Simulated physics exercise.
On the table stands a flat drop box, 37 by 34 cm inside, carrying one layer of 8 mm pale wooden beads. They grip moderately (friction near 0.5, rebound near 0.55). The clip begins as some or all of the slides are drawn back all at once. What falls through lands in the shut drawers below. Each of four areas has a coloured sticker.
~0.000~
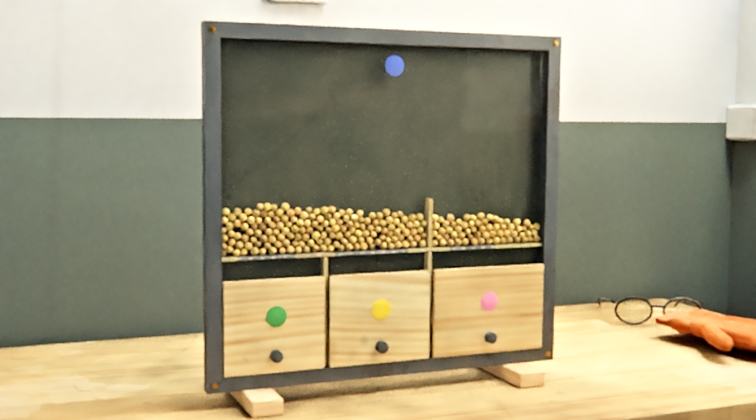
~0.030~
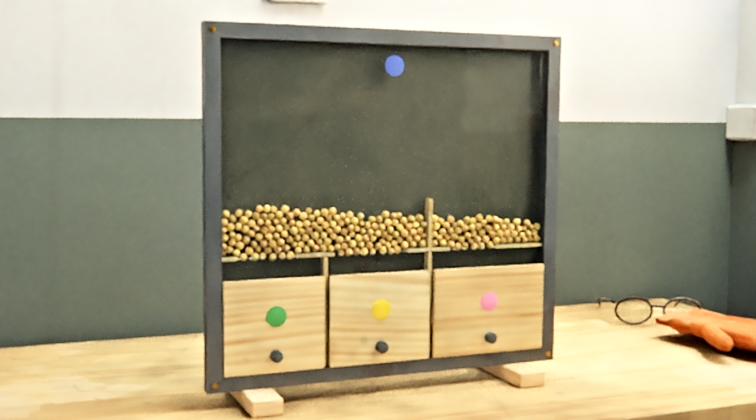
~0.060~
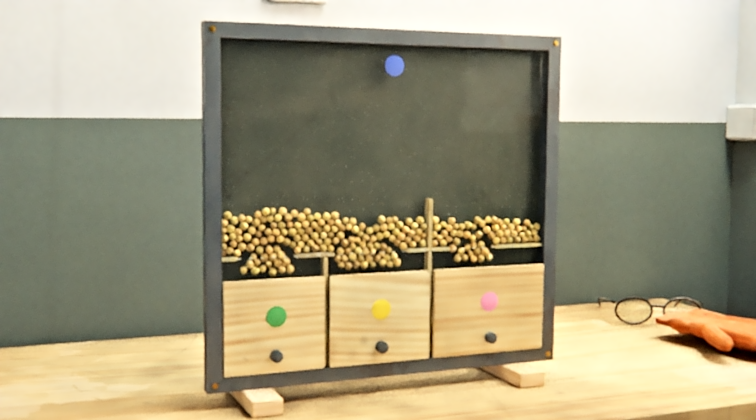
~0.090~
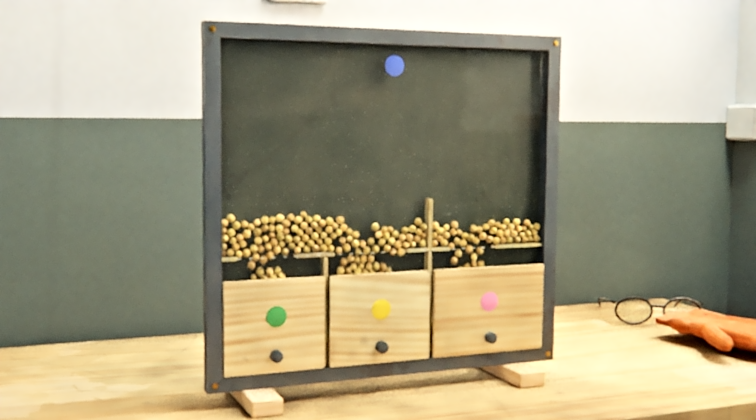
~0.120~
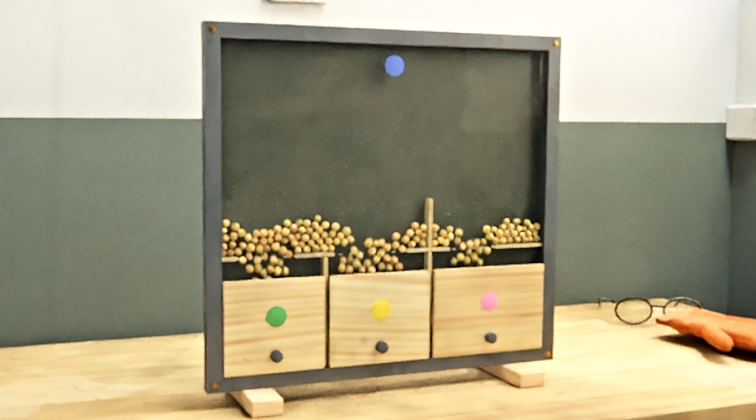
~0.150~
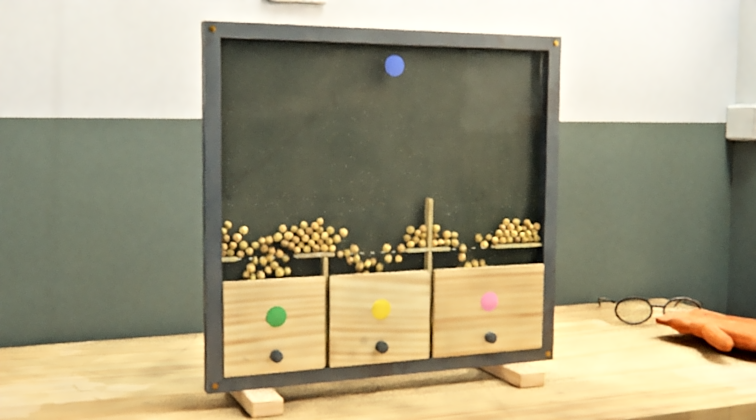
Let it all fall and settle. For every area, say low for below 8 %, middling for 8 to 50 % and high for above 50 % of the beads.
Pink middling, blue middling, green middling, yellow middling.
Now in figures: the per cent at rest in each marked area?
Pink drawer: 20; blue store: 15; green drawer: 30; yellow drawer: 35.
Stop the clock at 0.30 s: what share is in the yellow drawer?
Roughly 30 per cent.
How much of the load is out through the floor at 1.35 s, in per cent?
Roughly 85 per cent.
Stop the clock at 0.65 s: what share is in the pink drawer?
About 20 per cent.
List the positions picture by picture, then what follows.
About 230 beads; beads' middle (371, 228); pink (489, 302), blue (394, 66), green (276, 317), yellow (381, 309); slides (232, 259) to (299, 255), (329, 254) to (410, 250), (444, 249) to (497, 246), in the first picture.
In the second picture, 3 of 3 slides gone; beads' middle (370, 232); 1 out.
Beads' middle (366, 238); 41 out, in the third picture.
Beads' middle (371, 242); 73 out, in the fourth picture.
Beads' middle (369, 243); 108 out, in the fifth picture.
Beads' middle (386, 248); 138 out; wall ends (429, 200), in the sixth picture.
After 0.30 s, 80 % are out; pink 15 %, blue 20 %, green 30 %, yellow 30 %.
After 0.65 s, 85 % are out; pink 20 %, blue 15 %, green 30 %, yellow 35 %.
After 1.35 s, 85 % are out; pink 20 %, blue 15 %, green 30 %, yellow 35 %.
All still by 1.5 s, 85 % are out; pink 20 %, blue 15 %, green 30 %, yellow 35 %.
